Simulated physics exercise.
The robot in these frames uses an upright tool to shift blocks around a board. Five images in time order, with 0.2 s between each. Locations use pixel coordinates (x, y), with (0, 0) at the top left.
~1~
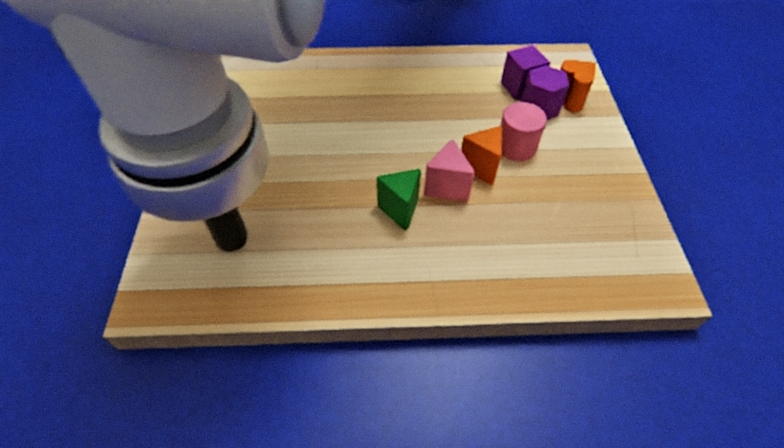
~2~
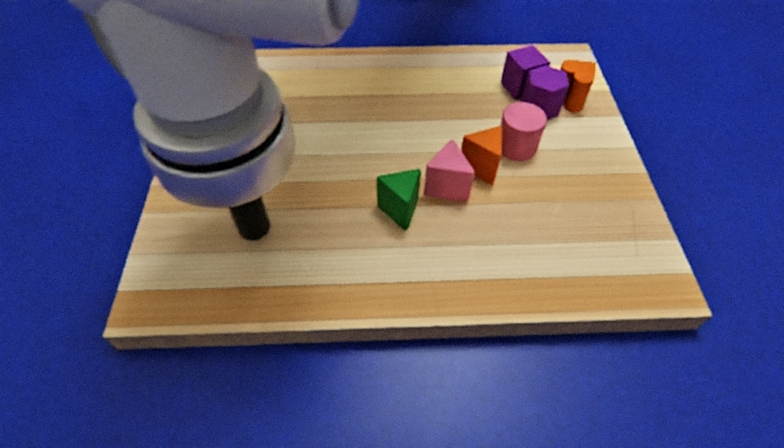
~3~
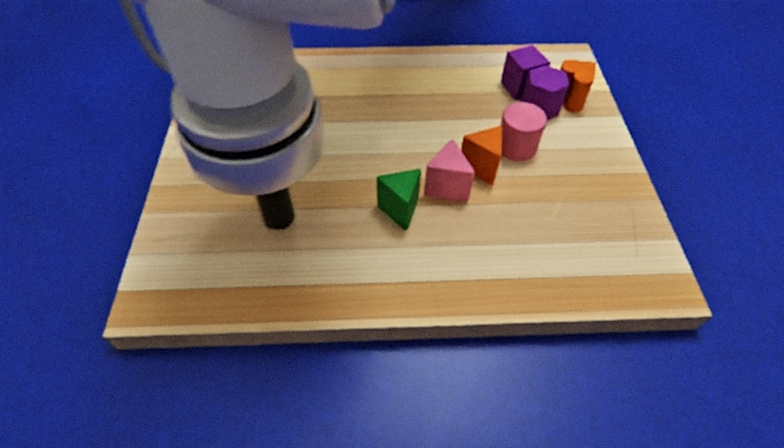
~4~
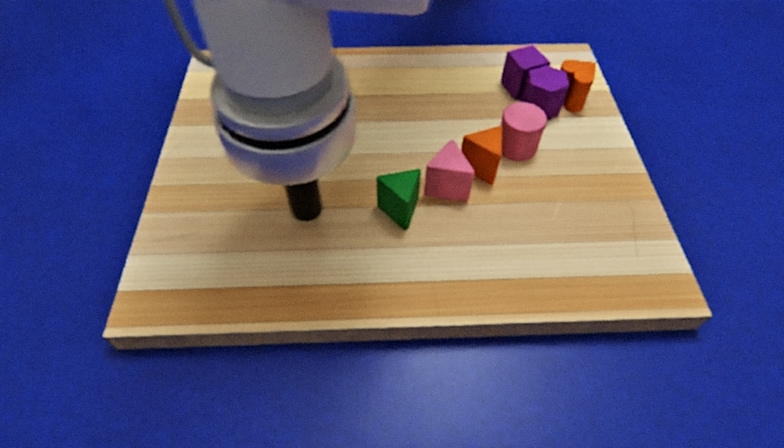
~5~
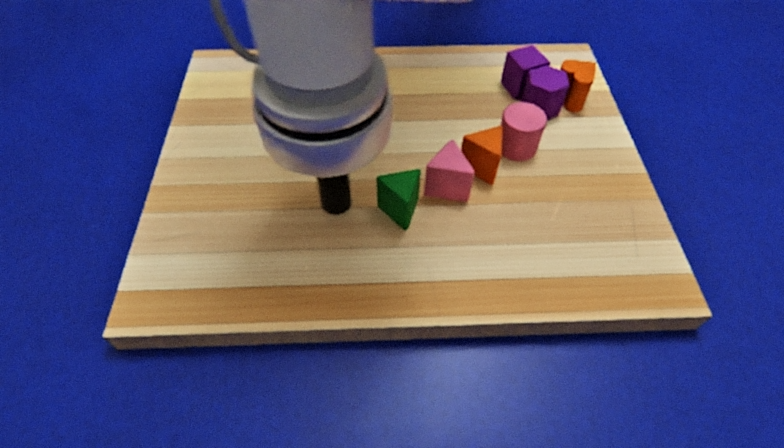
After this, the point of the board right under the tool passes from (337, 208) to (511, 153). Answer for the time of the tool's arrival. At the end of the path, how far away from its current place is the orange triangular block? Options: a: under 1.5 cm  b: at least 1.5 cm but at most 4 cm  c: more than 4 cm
Correct choice: C.
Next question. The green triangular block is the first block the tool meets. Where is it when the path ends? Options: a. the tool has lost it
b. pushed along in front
Answer: A.
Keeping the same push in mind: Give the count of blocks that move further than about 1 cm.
Three or more blocks move more than 1 cm.
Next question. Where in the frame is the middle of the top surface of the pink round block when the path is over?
It is going to be at (546, 108).
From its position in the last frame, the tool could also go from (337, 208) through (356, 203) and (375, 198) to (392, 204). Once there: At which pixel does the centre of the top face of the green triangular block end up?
Its top centre lands on (431, 191).
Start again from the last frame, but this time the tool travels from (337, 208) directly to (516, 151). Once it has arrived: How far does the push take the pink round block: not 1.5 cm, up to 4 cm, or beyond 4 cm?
Ends 1.5 to 4 cm away.
On the path given first. One third of the way, tool (400, 182); green triangular block (424, 183), turned 55° clockwise.
Two thirds of the way, tool (459, 164); green triangular block (427, 184), turned 70° clockwise; pink triangular block (479, 162); orange triangular block (494, 137), turned 20° clockwise.
At the end, tool (513, 147); green triangular block (427, 184), turned 70° clockwise; pink triangular block (482, 162), turned 20° clockwise; orange triangular block (542, 141), turned 80° clockwise; pink round block (546, 108).
